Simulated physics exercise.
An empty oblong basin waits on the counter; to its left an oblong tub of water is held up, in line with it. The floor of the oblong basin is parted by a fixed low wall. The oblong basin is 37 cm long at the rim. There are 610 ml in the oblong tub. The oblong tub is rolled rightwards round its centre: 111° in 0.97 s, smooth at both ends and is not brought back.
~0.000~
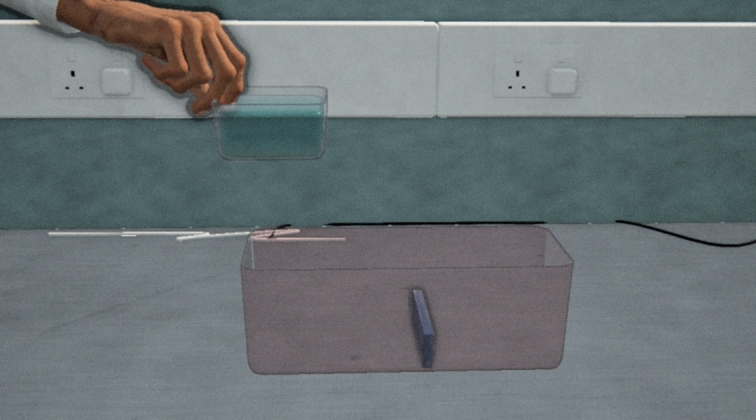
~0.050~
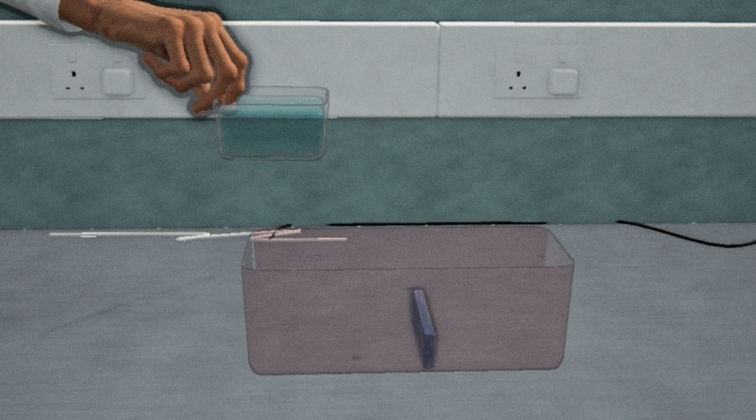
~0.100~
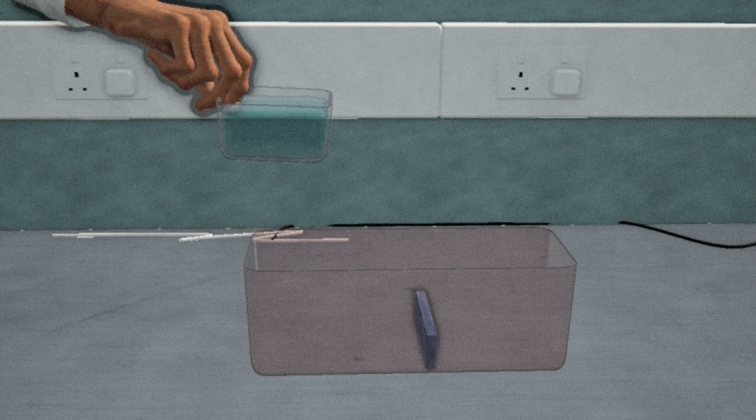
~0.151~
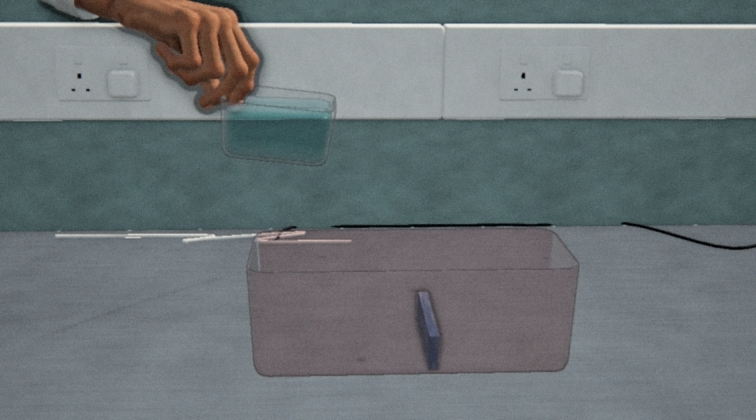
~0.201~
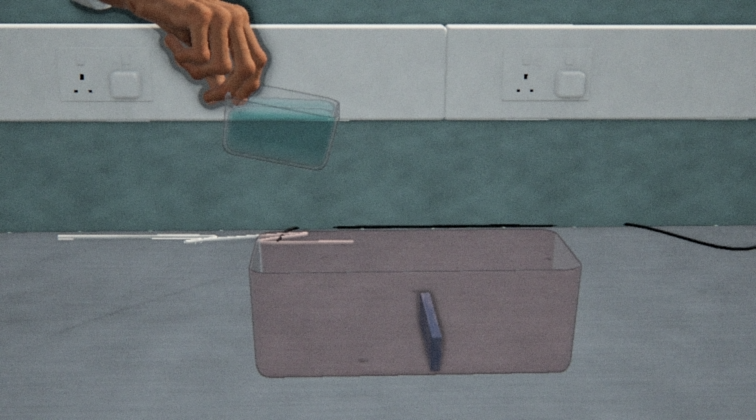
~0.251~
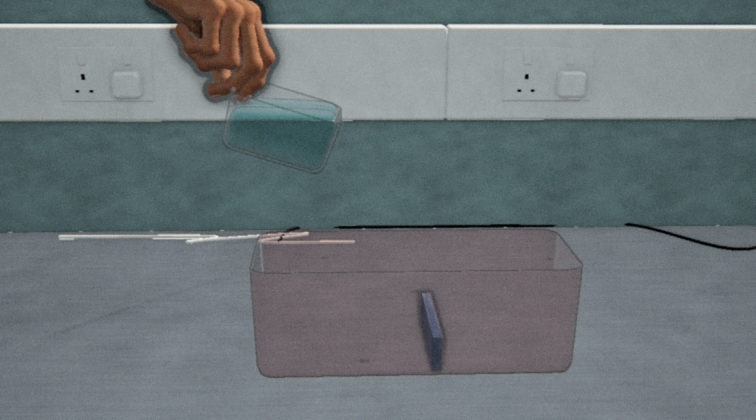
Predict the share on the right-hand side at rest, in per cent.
The far part has some 6 per cent.
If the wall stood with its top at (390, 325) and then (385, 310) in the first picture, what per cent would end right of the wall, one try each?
In turn about 60 and 60 per cent.
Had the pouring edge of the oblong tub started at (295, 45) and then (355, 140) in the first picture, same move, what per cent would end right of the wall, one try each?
In turn about 10 and 25 per cent.
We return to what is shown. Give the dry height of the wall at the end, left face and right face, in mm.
Left about 22 mm, right about 42 mm.
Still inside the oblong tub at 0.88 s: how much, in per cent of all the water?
Some 3 per cent.
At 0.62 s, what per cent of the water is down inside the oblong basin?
Some 26 per cent.
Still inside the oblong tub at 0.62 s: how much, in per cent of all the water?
Some 30 per cent.
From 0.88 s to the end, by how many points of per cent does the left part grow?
Some 6 per cent.
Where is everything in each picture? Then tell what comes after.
In the first frame, it leans 0°; its right rim is at (326, 97); the water meets the walls at (222, 104) and (325, 103); the oblong basin's rim runs from (246, 250) to (560, 247); the wall's top is at (422, 312).
In the second frame, it leans 1°; its right rim is at (328, 98); the water meets the walls at (222, 104) and (326, 104).
In the third frame, it leans 3°; its right rim is at (331, 101); the water meets the walls at (225, 104) and (329, 105).
In the fourth frame, it leans 7°; its right rim is at (335, 105); the water meets the walls at (229, 104) and (332, 107).
In the fifth frame, it leans 11°; its right rim is at (338, 111); the water meets the walls at (232, 106) and (336, 109).
In the sixth frame, it leans 17°; its right rim is at (340, 117); the water meets the walls at (233, 107) and (341, 111); 1 per cent is over the edge.
By 0.62 s the tilt is 79° and 29 per cent is still to pour, 26 is left of the wall and 0 right of it.
By 0.88 s the tilt is 109° and 3 per cent is still to pour, 86 is left of the wall and 2 right of it.
By 1.16 s the tilt is 111° and 0 per cent is still to pour, 92 is left of the wall and 5 right of it.
By 1.47 s the tilt is 111° and 0 per cent is still to pour, 91 is left of the wall and 6 right of it.
At rest 91 per cent lies left of the wall, 6 right of it and 3 outside.
